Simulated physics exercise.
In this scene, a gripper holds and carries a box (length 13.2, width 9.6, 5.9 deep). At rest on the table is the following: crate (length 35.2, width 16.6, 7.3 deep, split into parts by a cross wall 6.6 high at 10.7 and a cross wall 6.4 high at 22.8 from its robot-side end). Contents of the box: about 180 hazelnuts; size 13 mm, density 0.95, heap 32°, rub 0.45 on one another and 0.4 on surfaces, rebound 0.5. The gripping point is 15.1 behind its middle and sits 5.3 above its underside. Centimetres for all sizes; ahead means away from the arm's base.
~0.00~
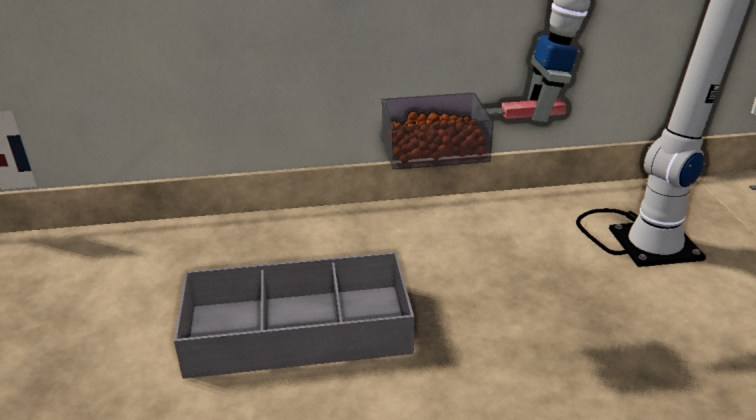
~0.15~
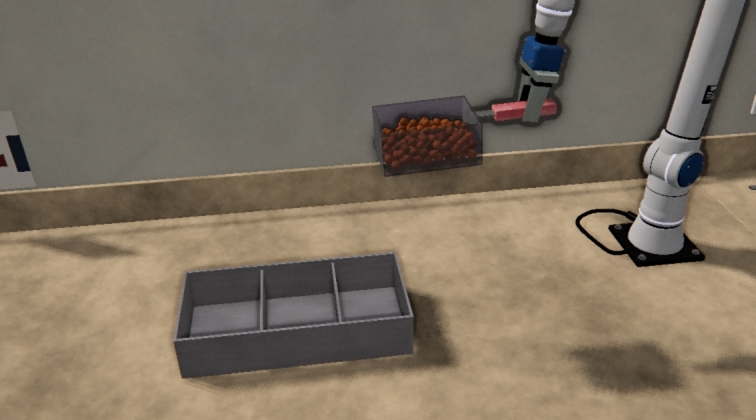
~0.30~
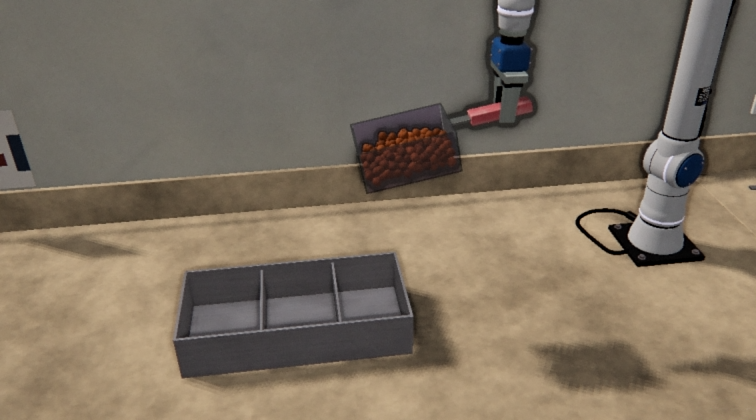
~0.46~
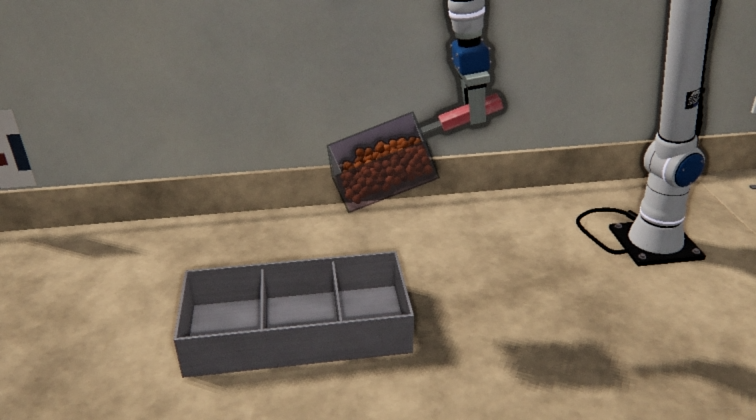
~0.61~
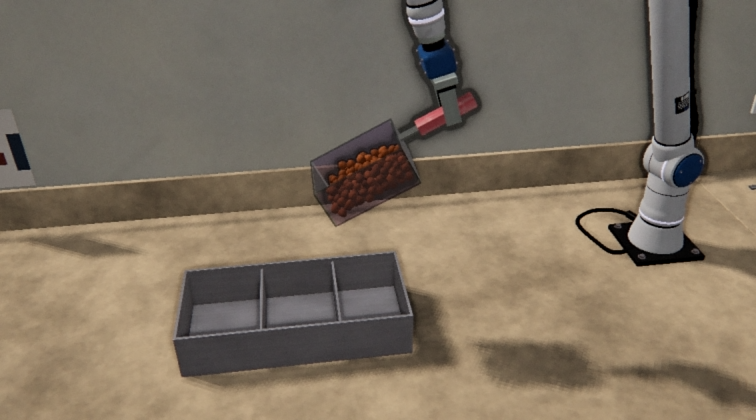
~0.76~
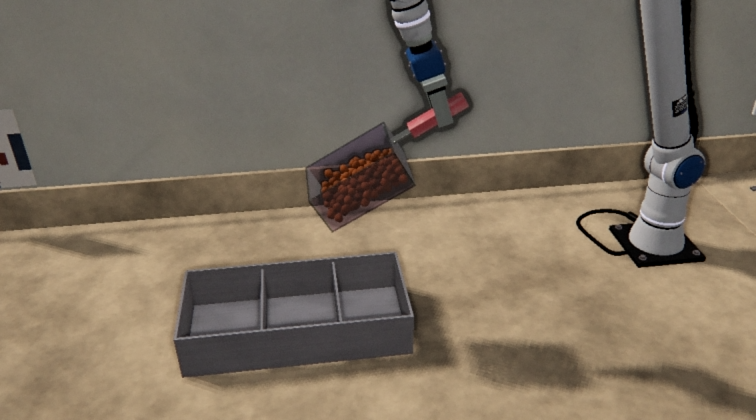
A robot arm carried a clear box of reddish-brown nuts by its red handle, moving it left and slightly down while tilting it forward, above a gray tray with three compartments on the floor.
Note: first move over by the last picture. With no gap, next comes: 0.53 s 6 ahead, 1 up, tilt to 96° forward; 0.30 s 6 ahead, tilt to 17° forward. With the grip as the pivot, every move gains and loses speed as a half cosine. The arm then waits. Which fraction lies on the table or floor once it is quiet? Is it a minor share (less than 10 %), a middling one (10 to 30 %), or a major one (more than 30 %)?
It is a minor share, less than 10 %.
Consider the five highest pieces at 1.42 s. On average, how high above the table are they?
Those pieces are near 26 cm up.
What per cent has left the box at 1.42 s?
About 20 in a hundred parts are out by then.
By 1.09 s, tilted 75° forward, highest piece 27 above the table; 185 in the box.
By 1.42 s, tilted 63° forward, highest piece 27 above the table; 144 in the box, 40 in the robot-side part, 1 in flight or on a rim.
By 1.79 s, tilted 17° forward, highest piece 33 above the table; 130 in the box, 40 in the robot-side part, 1 in the far-side part, 14 in flight or on a rim.
By 2.84 s, tilted 17° forward, highest piece 33 above the table; 130 in the box, 40 in the robot-side part, 10 on the table or floor, 5 in the far-side part.
Final count, 130 in the box, 40 in the robot-side part, 10 on the table or floor, 5 in the far-side part. That is 5 % on the table or floor.
